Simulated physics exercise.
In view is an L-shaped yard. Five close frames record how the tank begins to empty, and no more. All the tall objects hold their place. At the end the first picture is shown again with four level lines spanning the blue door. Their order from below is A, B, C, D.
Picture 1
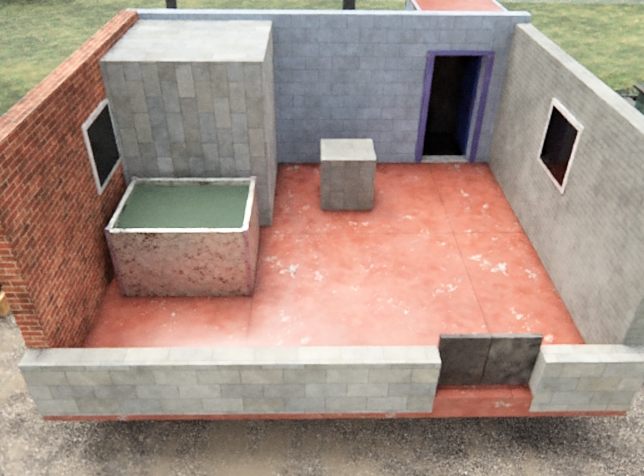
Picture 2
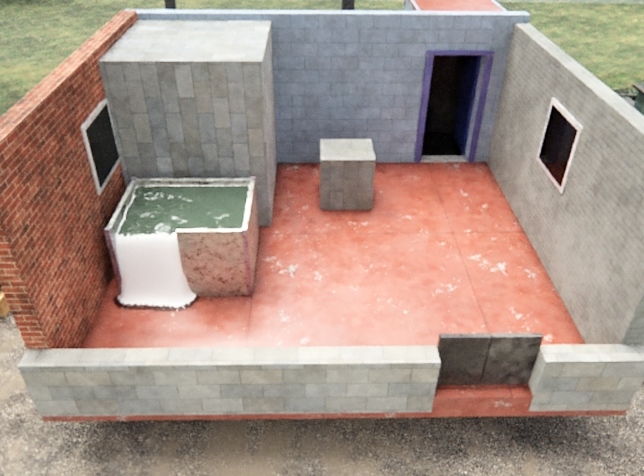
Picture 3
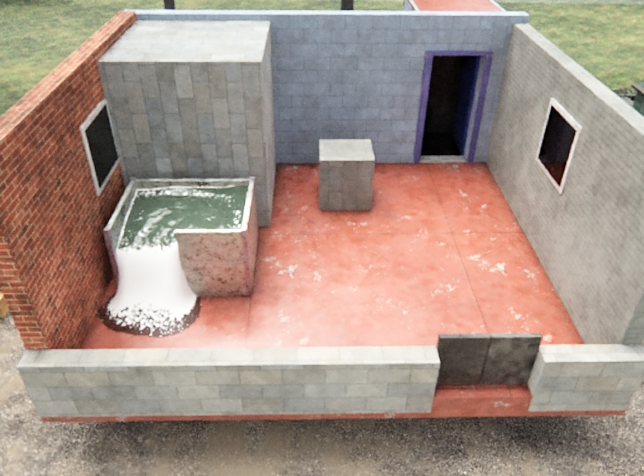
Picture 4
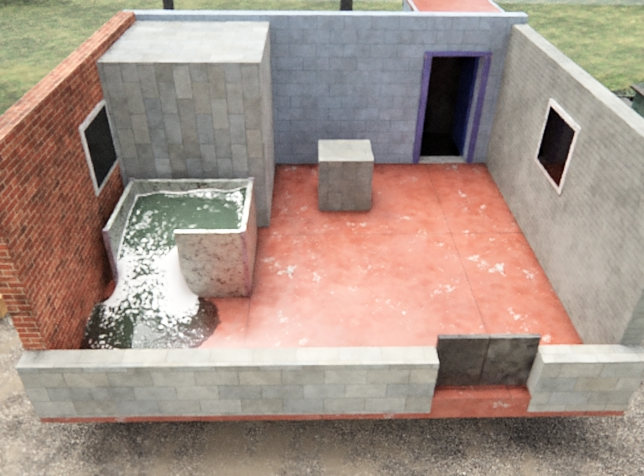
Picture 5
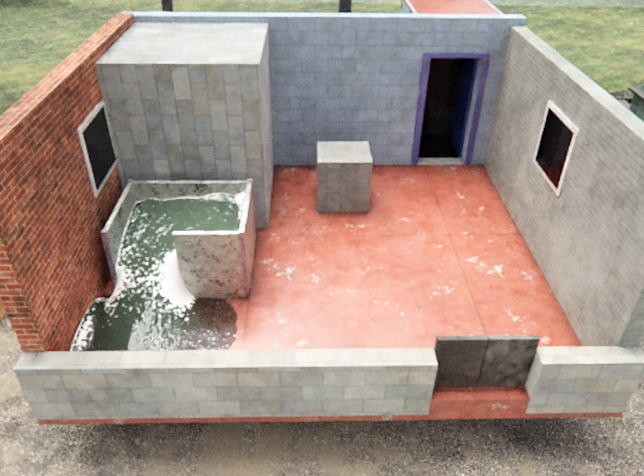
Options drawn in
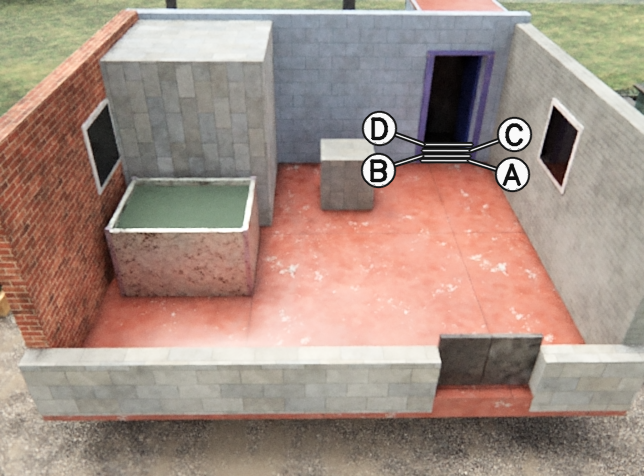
A walled yard with a red floor held a tank of still green water, then water poured over its front left side in a white sheet and spread across the floor in the near left corner.
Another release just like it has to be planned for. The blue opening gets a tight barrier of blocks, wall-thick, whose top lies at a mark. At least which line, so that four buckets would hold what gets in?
B is the one.
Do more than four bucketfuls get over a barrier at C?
No.
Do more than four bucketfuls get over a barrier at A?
Yes.
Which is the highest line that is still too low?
That would be A.
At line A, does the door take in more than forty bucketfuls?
No, less.
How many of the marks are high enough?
Three of them.
On the marked copy, A at (445, 160); B at (445, 156); C at (446, 150); D at (447, 144); from the bottom up A, B, C, D.
Choosing A, about 13 bucketfuls get in.
Choosing B, a splash gets over, under a bucket.
Choosing C, nothing gets over.
Choosing D, nothing gets over.
